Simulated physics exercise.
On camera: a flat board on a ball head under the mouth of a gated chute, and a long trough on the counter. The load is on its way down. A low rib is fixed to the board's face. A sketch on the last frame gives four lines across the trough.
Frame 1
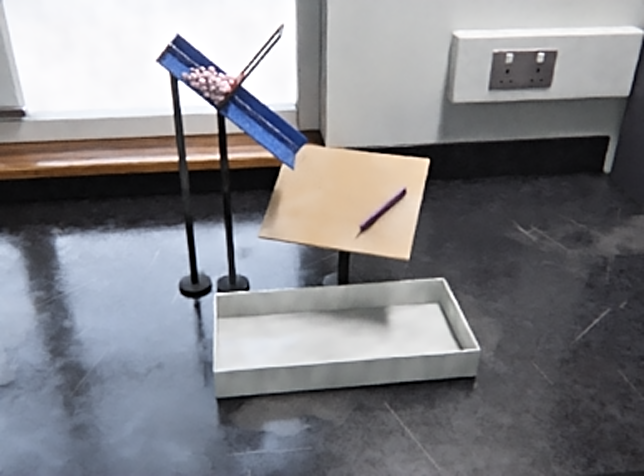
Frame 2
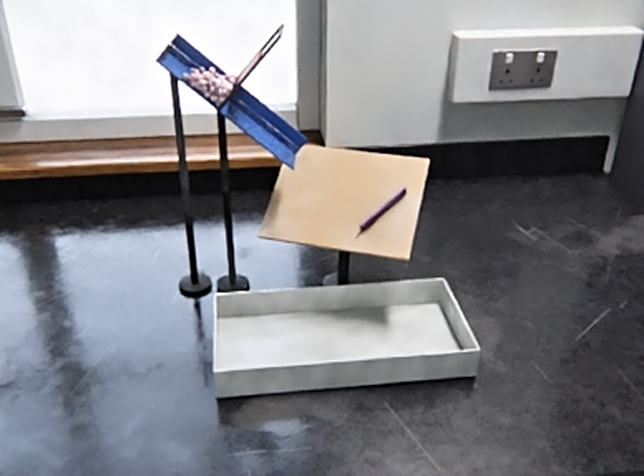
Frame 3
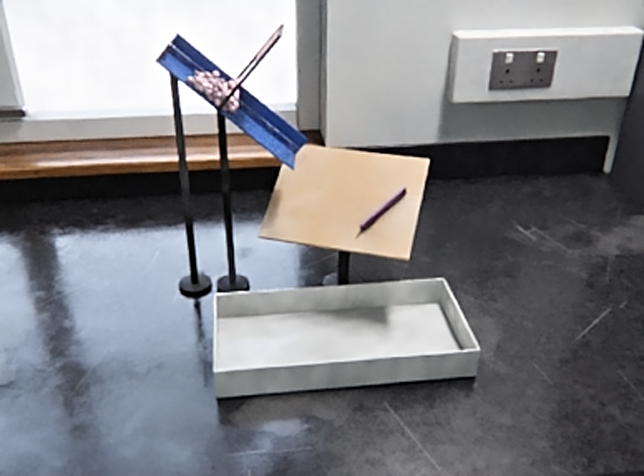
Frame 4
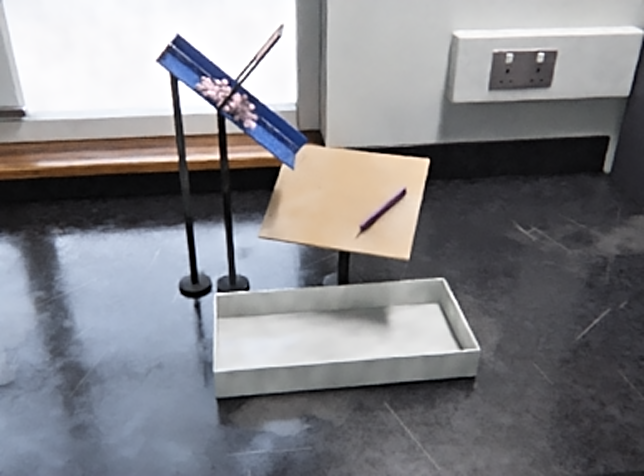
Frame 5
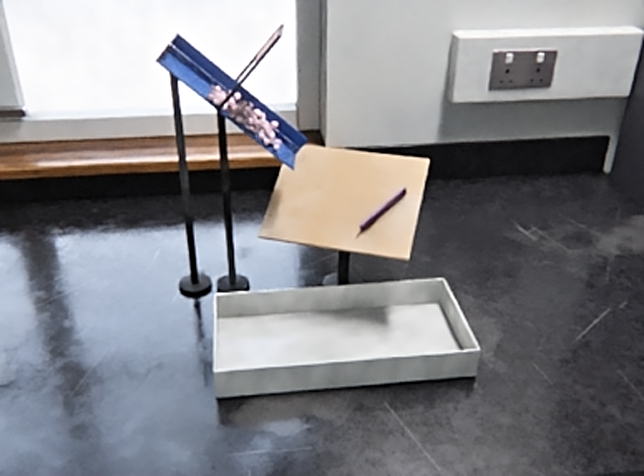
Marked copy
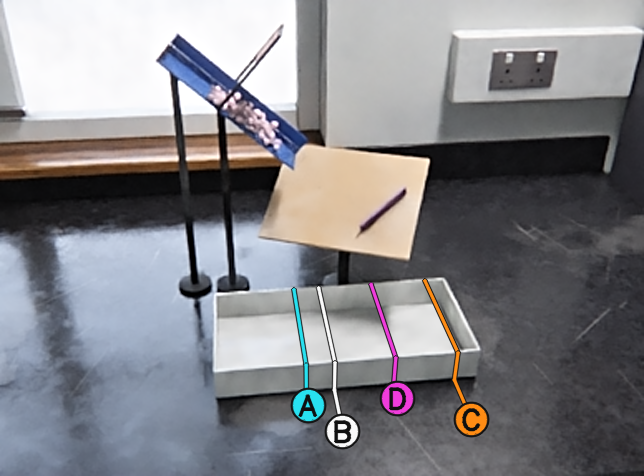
At the start, small pink beads sit bunched behind a thin gate on a sloping blue chute, above a tilted tan board bearing a dark stick and an empty white trough. The gate lifts slightly, and the beads slide down and to the right, spreading along the chute's lower part.
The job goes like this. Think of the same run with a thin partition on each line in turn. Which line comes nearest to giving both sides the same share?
B.
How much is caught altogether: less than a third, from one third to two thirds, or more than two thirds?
It is more than two thirds.
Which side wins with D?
Left.
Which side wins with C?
Left.
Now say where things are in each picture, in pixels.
The first picture shows load behind the gate at (212, 84), sugar pearls; lip of the chute at (294, 162), sloping fairly steeply.
The second picture shows middle of the board at (345, 197), tilted fairly steeply; middle of its low edge at (331, 247); of its high edge at (358, 151).
The third picture shows front corners of the trough at (215, 371) and (479, 350), empty; front of the load at (233, 110).
The fourth picture shows middle of the load at (231, 99); its front at (253, 126), about a third of the way to the lip; rib from (405, 187) to (361, 226).
The fifth picture shows middle of the load at (243, 111); its front at (278, 142), most of the way to the lip.
On the marked copy, line A crosses the front rim at (306, 363); line B crosses the front rim at (334, 361); line C crosses the front rim at (457, 351); line D crosses the front rim at (395, 356).
Choosing A, of what is caught, a small part on the left of the divider, nearly all on the right.
Choosing B, of what is caught, about half on the left of the divider, about half on the right.
Choosing C, of what is caught, all on the left of the divider, none on the right.
Choosing D, of what is caught, nearly all on the left of the divider, a stray few on the right.
